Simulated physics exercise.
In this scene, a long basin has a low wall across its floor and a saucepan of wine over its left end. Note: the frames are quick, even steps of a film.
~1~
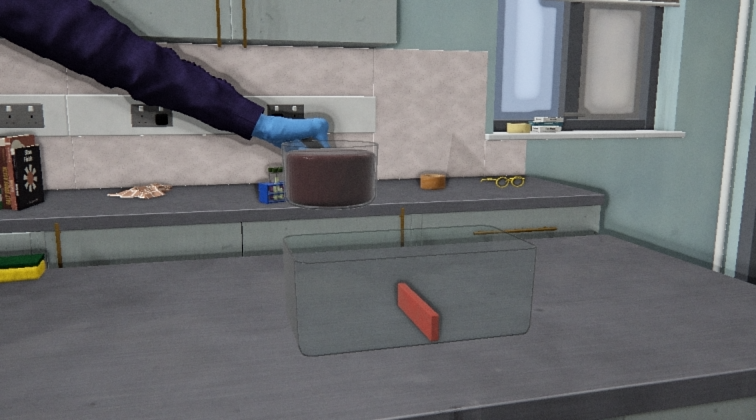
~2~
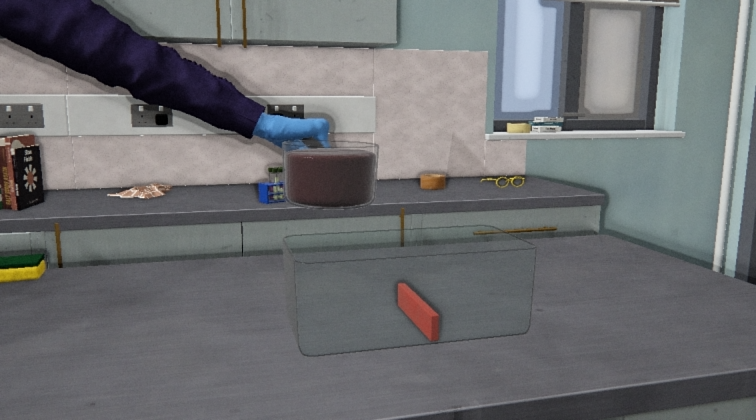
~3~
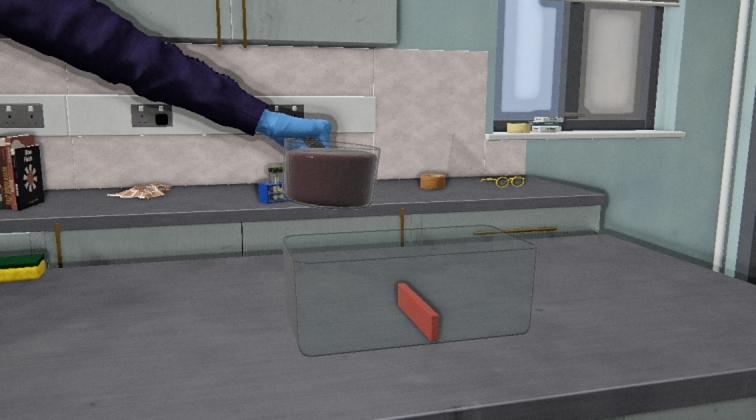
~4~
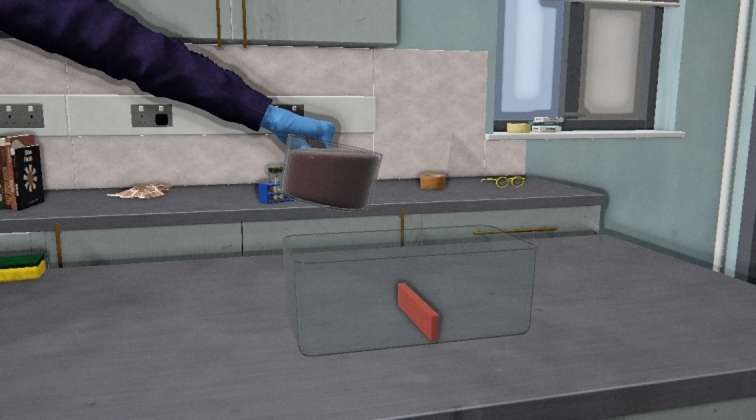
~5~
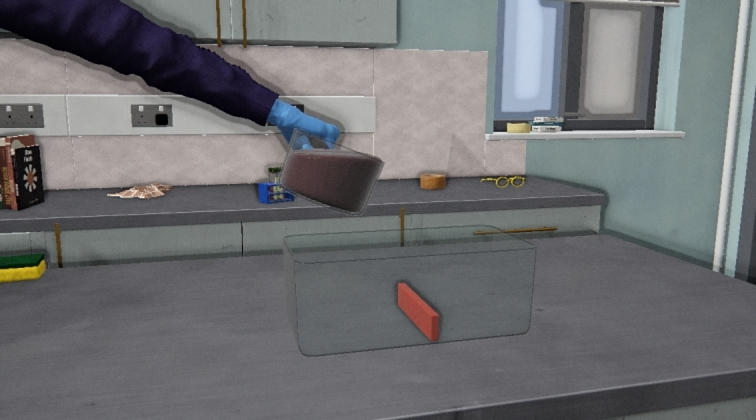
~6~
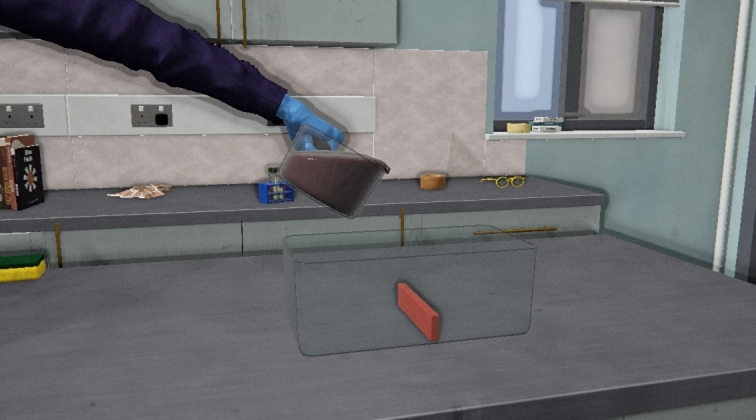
The video shows a blue-gloved hand holding a clear pan of dark liquid above the left side of a long transparent basin with a low red wall inside, steadily tilting the pan rightward until liquid reaches its rim.
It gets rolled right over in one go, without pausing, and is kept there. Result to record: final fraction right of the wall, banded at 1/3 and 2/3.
Fraction right of wall: 1/3 to 2/3.
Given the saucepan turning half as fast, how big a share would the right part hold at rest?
About 60 %.
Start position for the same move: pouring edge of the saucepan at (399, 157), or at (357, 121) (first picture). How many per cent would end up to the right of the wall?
80 %, then 25 %.
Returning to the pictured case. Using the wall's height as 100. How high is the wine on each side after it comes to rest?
Left near 40; right near 40.
A moment on, the saucepan is tipped on its side and 38 per cent is still to pour, 13 is left of the wall and 19 right of it.
Next, the saucepan is tipped right over and 10 per cent is still to pour, 40 is left of the wall and 45 right of it.
Then the saucepan is tipped right over and 2 per cent is still to pour, 52 is left of the wall and 43 right of it.
Later the saucepan is tipped right over and 0 per cent is still to pour, 55 is left of the wall and 44 right of it.
At rest 55 per cent lies left of the wall, 44 right of it and 1 outside.
